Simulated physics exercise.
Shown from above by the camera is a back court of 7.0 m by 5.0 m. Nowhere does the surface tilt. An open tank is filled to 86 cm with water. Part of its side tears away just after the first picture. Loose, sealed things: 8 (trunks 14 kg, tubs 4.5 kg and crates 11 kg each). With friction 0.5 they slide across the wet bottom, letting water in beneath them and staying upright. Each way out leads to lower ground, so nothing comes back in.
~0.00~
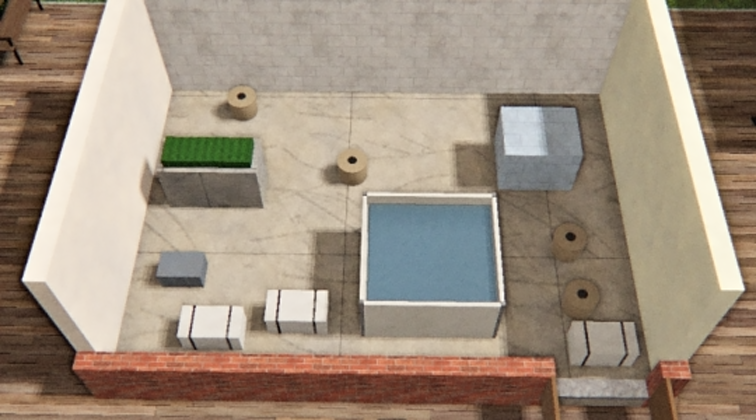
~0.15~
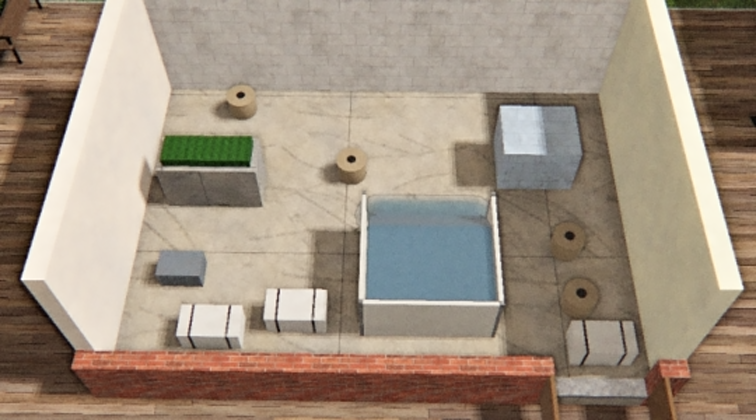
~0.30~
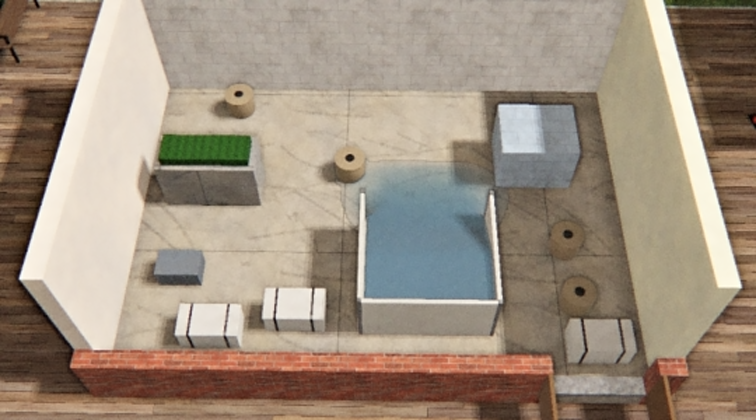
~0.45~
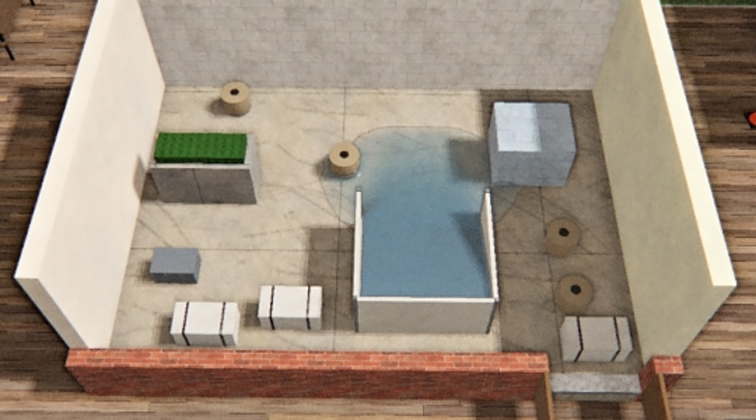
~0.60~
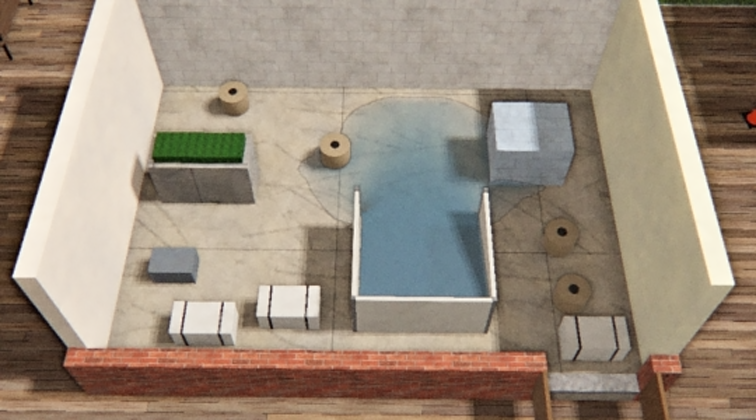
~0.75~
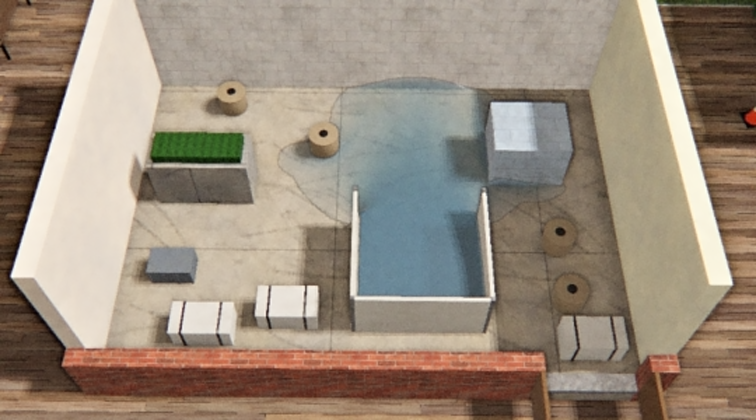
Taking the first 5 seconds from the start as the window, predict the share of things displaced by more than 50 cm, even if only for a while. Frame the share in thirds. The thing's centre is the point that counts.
That comes to two thirds or more.
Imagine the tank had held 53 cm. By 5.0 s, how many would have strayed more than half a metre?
That would make 3 of them.
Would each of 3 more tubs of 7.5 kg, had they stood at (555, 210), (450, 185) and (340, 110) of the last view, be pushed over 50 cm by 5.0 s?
In turn: Over, past it, over.
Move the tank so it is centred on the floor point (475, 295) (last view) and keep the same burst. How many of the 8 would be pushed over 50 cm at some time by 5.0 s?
The answer would then be 5.
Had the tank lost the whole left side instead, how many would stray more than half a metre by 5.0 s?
4.
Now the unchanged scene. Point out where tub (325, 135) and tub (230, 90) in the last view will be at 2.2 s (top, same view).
They end up about (188, 84) and (163, 98) in the last view.
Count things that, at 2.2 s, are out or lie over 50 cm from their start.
2 of them.
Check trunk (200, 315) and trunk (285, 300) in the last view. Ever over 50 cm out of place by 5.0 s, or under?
First one stays inside it, second one stays inside it.
After 1.1 s 1 of 8 are over 50 cm from their spots; 1 afloat.
After 2.2 s 2 of 8 are over 50 cm from their spots; 2 afloat.
After 3.5 s 3 of 8 are over 50 cm from their spots; 2 afloat.
After 5.0 s 6 of 8 are over 50 cm from their spots, and 6 have been at some point; 4 afloat.
